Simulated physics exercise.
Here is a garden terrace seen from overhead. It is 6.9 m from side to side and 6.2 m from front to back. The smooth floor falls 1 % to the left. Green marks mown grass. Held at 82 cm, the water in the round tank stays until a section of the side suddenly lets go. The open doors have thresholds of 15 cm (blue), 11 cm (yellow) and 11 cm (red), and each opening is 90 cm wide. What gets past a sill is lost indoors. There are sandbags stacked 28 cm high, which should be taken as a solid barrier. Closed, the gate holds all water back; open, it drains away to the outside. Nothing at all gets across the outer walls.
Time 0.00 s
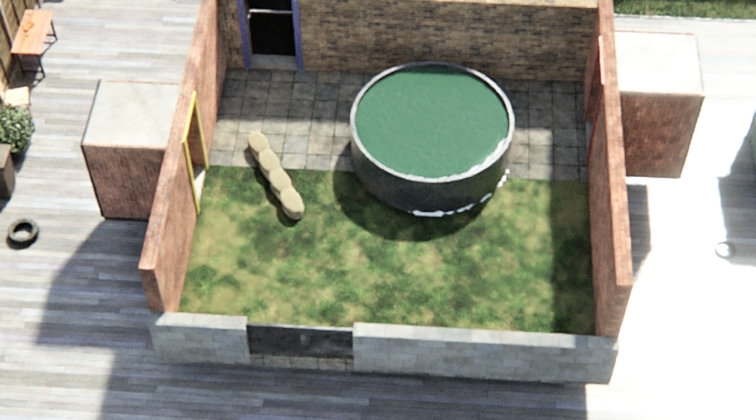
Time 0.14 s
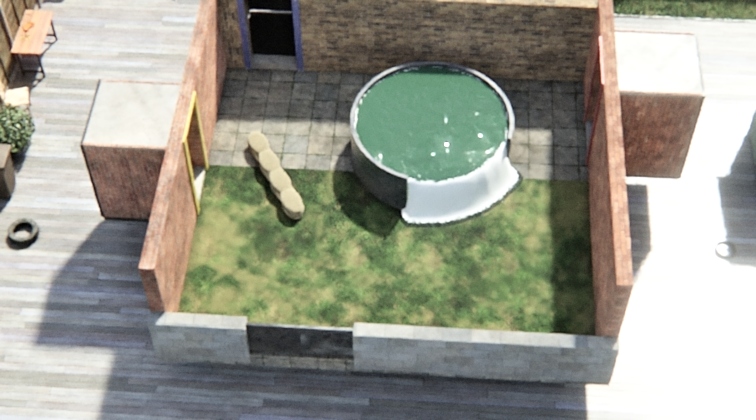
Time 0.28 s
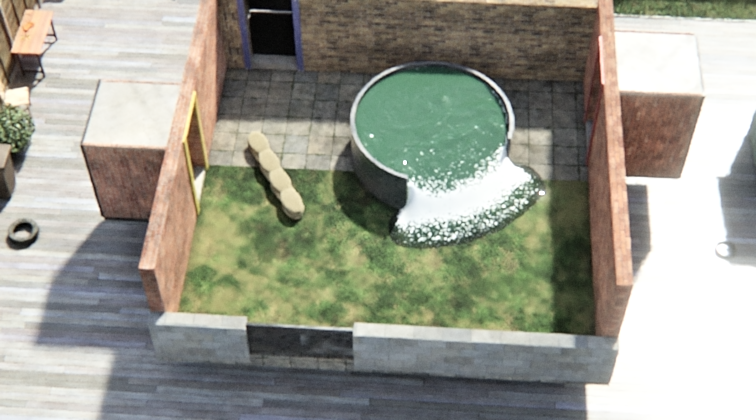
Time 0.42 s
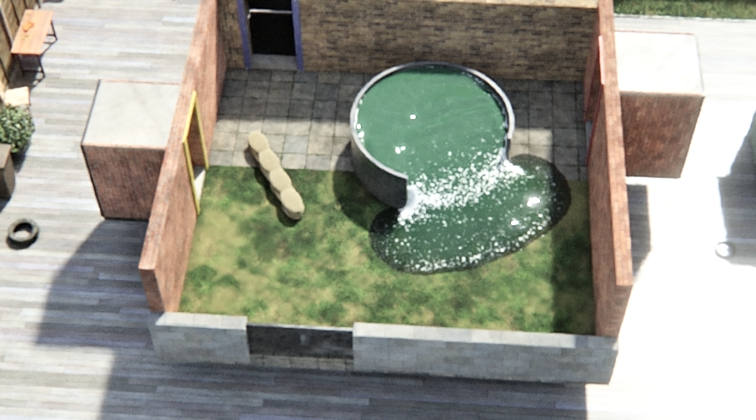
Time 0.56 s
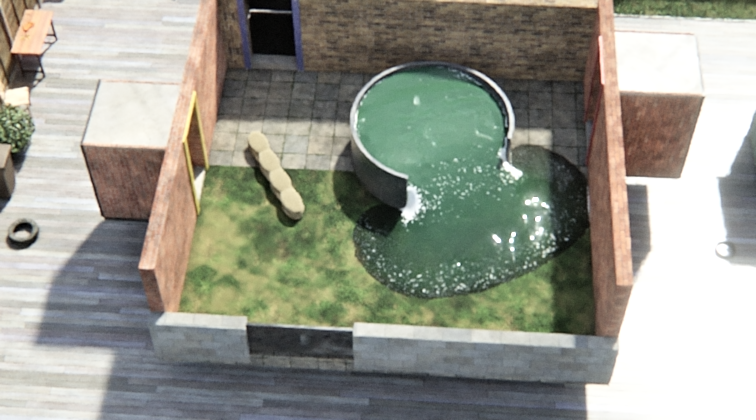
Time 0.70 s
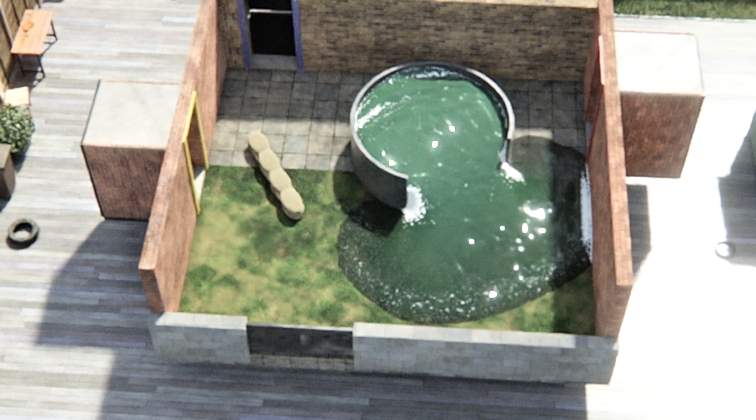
Green water sits almost level in a round grey tank inside a brick-walled garden terrace, seen from high overhead by a still camera. The tank stands on paving behind patchy grass, with a row of tan sandbags to its left and a yellow-framed opening in the left wall. Water bursts white from the tank's front right, then spreads in a widening dark green, foam-flecked pool across the grass.
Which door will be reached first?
The red door.
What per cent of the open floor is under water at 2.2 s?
Covered: Roughly 45 per cent.
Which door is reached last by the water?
Last comes the blue one.
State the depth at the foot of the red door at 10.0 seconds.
Depth: Approx. 8.0 cm.
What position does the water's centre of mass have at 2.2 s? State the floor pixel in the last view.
I'd put it close to (473, 226).
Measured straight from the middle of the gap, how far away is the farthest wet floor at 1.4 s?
Distance: Approx. 3.8 m.
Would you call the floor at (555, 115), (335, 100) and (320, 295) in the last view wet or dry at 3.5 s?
Going through the three points: Awash, then not yet touched, then awash.
After 1.4 s water covers 40 % of the floor and is deepest (36 cm) near (464, 212); blue door not reached, yellow door not reached, red door reached at 0.9 s.
After 2.2 s water covers 45 % of the floor and is deepest (60 cm) near (593, 331); blue door not reached, yellow door not reached, red door reached at 0.9 s.
After 3.5 s water covers 60 % of the floor and is deepest (32 cm) near (473, 254); blue door not reached, yellow door not reached, red door reached at 0.9 s.
After 6.0 s water covers 90 % of the floor and is deepest (25 cm) near (173, 338); blue door not reached, yellow door reached at 5.1 s, red door reached at 0.9 s.
After 10.0 s water covers 100 % of the floor and is deepest (20 cm) near (213, 139); blue door reached at 6.5 s, yellow door reached at 5.1 s, red door reached at 0.9 s.
